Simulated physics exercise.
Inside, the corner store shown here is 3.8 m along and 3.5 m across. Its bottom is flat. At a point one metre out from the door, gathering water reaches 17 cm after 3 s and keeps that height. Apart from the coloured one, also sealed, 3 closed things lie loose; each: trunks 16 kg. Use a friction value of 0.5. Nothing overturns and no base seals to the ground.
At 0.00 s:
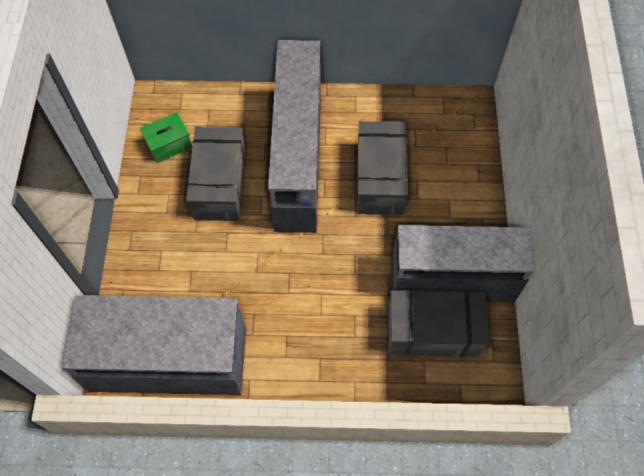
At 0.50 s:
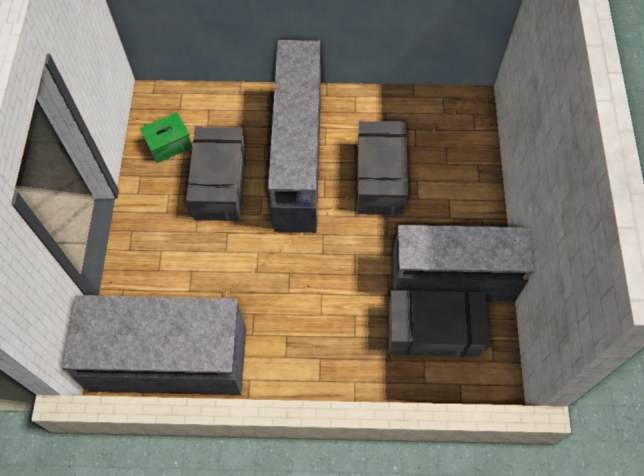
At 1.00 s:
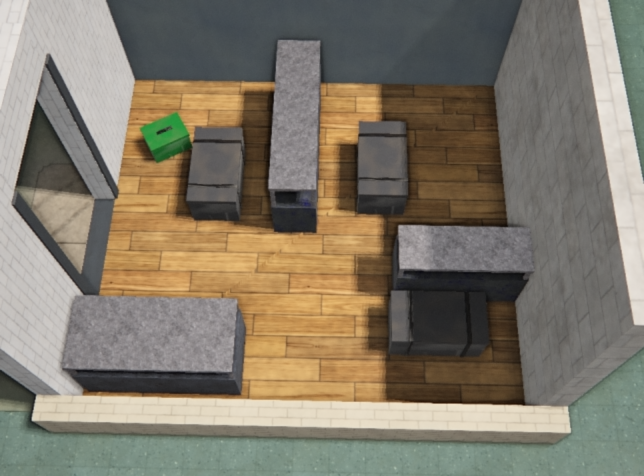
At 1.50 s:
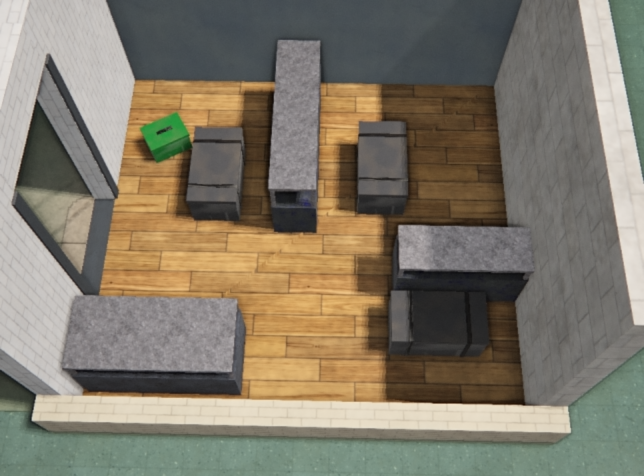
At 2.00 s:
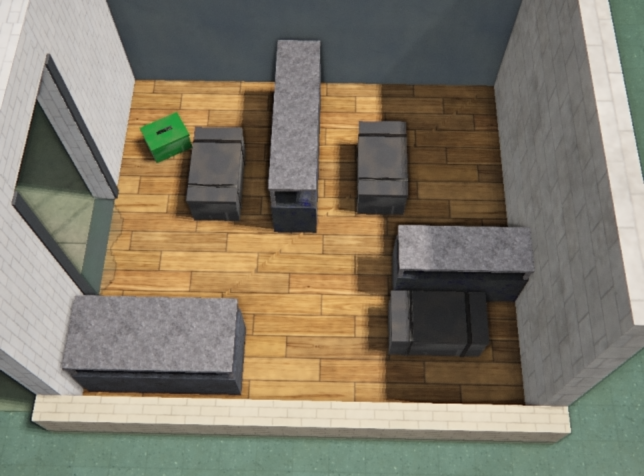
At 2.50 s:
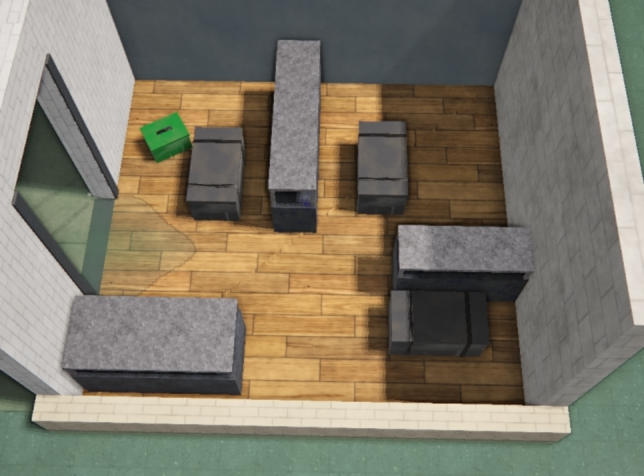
Greenish water covers the ground outside, then spreads through the left doorway onto the wooden floor.
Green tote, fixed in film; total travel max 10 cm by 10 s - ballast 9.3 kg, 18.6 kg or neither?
It seems only the weightier option will anchor it.
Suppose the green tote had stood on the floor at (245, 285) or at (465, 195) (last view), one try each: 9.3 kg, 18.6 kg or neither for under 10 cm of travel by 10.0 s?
First try, both options fail; second try, the lighter option suffices.
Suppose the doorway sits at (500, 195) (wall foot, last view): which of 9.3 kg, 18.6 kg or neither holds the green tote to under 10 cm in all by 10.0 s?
The small mass already works.
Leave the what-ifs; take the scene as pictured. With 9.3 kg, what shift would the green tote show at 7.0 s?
About 0 cm.
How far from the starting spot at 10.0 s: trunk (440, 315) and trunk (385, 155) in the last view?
In that order: 10 cm, 10 cm.
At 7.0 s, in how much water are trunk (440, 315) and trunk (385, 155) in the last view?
Around 9 cm and 2 cm.
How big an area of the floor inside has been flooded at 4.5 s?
Wet area: Approx. 5.5 m2.
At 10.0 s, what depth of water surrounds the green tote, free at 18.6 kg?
6 cm, roughly.
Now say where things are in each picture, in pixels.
The green tote at (164, 131), on the bottom; 0.0 m2 under water; 0 of 4 have shifted, in the first frame.
The green tote at (164, 131), on the bottom; water covers 0.0 m2; 0 of 4 have shifted, in the second frame.
The green tote at (164, 131), on the bottom; 0.0 m2 under water; 0 of 4 have shifted, in the third frame.
The green tote at (164, 131) rests on the ground; 0.0 m2 under water; 0 of 4 have shifted, in the fourth frame.
The green tote at (164, 131) rests on the ground; 0.0 m2 under water; 0 of 4 have shifted, in the fifth frame.
The green tote at (164, 131), on the bottom; water covers 0.5 m2; 0 of 4 have shifted, in the sixth frame.
After 3.5 s the green tote would be 0 cm from its start with 9.3 kg and 0 cm from its start with 18.6 kg; 0 cm of water round it then.
After 4.5 s the green tote would be 0 cm from its start with 9.3 kg and 0 cm from its start with 18.6 kg; 1 cm of water round it then.
After 7.0 s the green tote would be 0 cm from its start with 9.3 kg and 0 cm from its start with 18.6 kg; 3 cm of water round it then.
After 10.0 s the green tote would be 20 cm from its start with 9.3 kg and 0 cm from its start with 18.6 kg; 6 cm of water round it then.
